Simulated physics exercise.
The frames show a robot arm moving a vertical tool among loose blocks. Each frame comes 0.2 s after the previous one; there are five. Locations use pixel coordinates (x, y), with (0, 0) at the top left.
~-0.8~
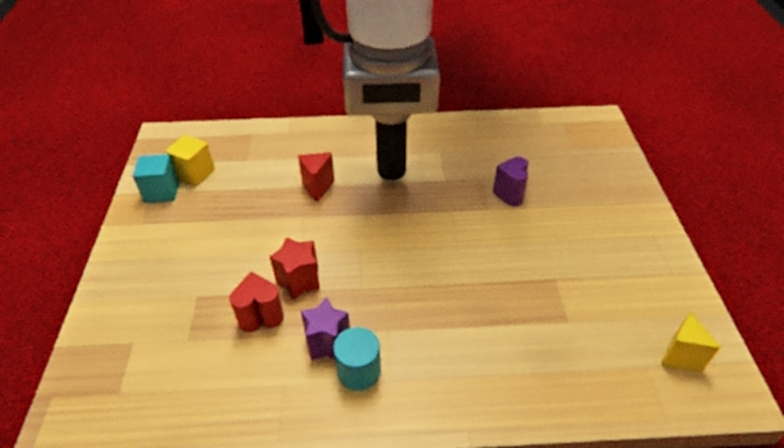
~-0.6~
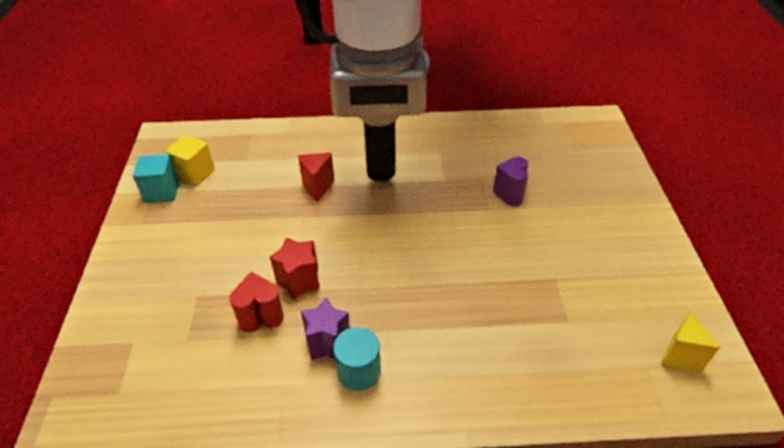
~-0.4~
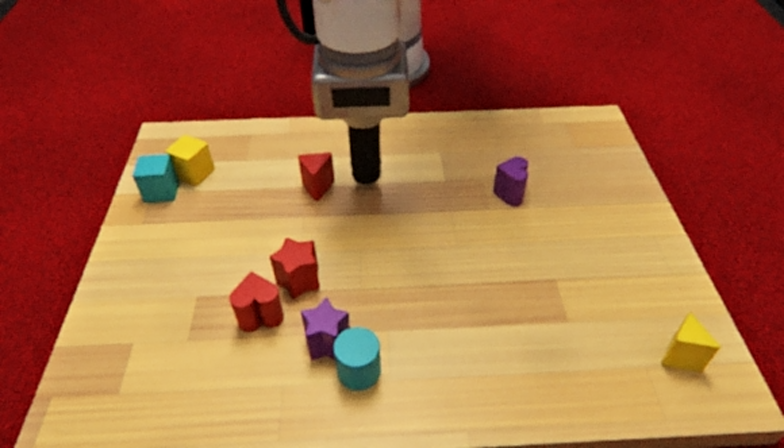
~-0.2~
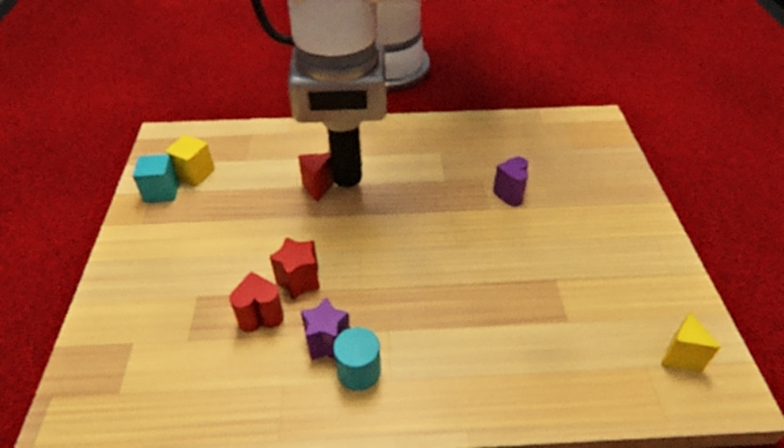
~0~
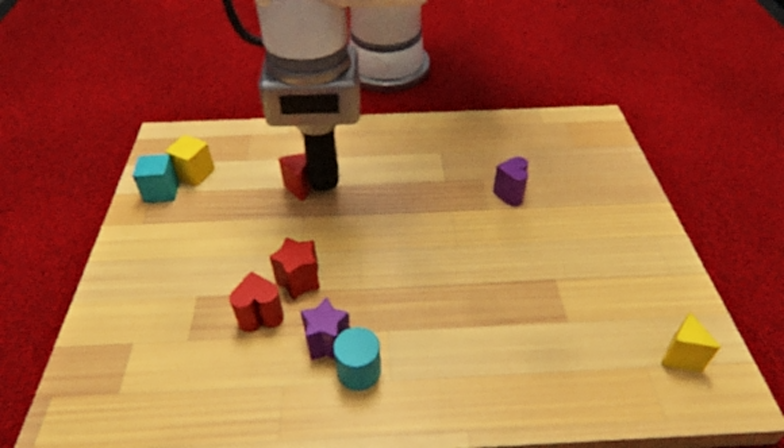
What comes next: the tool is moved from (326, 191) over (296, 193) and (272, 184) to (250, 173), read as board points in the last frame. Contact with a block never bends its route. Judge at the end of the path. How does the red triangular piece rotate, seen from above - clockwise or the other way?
Answer: Against the clock.
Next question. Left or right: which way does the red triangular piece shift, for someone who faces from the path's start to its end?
The red triangular piece goes left.
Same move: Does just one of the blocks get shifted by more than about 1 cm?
That would be a yes.
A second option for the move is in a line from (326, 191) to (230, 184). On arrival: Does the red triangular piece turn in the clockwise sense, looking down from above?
The answer is no.
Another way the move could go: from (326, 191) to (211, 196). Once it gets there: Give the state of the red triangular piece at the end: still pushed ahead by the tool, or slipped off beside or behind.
I believe the red triangular piece keeps its place ahead of the tool.
The first path, step by step. Halfway along, tool at (282, 180); red triangular piece at (252, 160).
At the end, tool at (248, 165); yellow square not moved; red triangular piece at (217, 152), turned 45° anticlockwise.
